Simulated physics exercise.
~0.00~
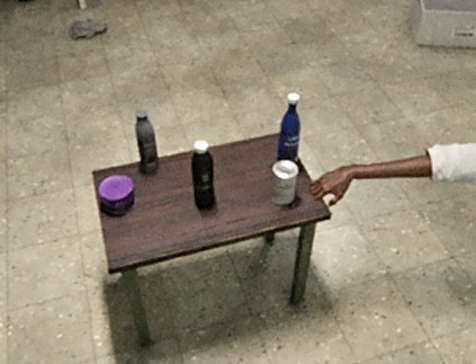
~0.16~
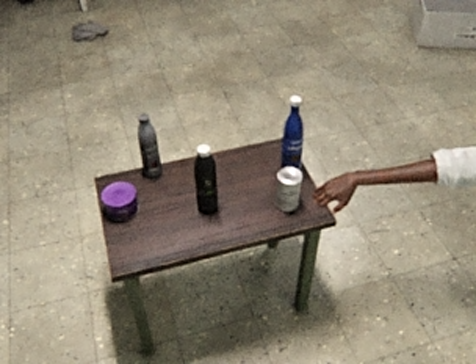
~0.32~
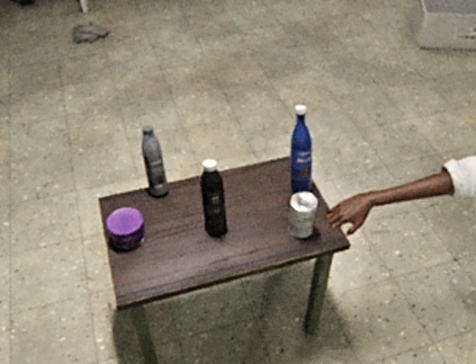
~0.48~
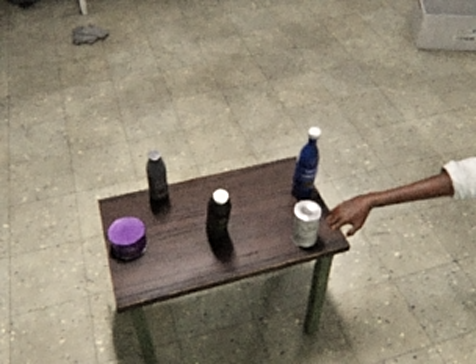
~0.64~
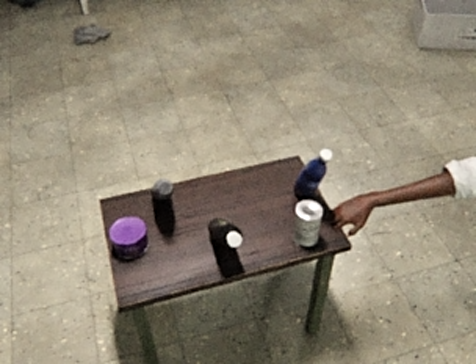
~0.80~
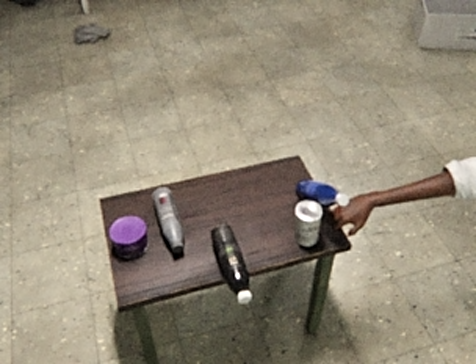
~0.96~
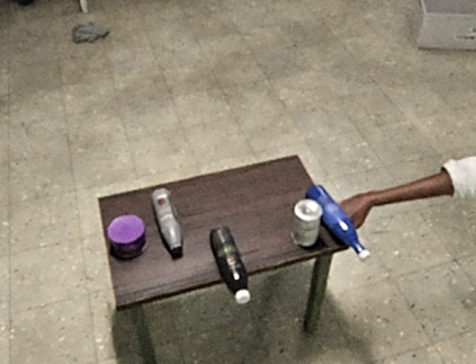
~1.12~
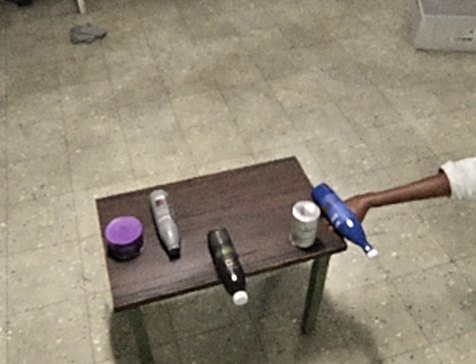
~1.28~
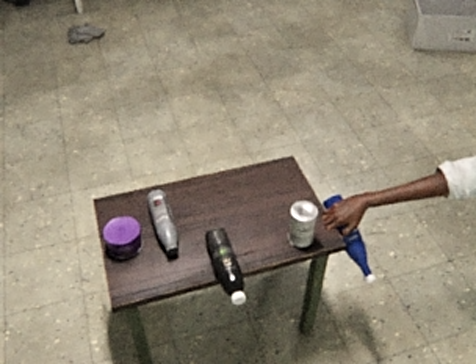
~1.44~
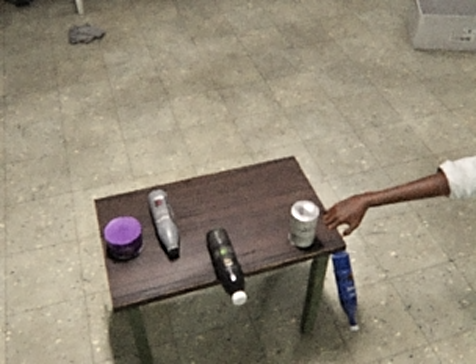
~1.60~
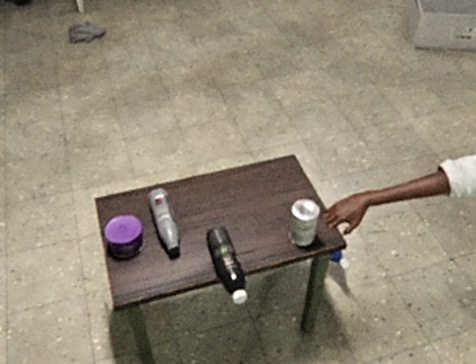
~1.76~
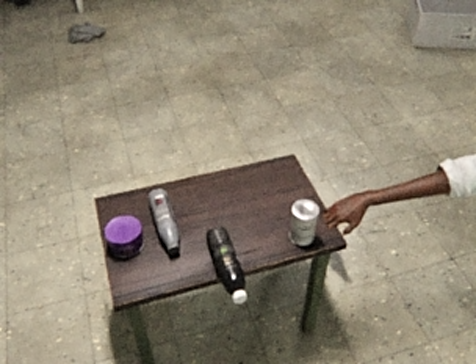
A hand rested at the right edge of a small table as it shifted slightly and three bottles tipped over; the blue one fell off the right side, while the black and grey ones lay flat beside the upright white tin and purple tub.
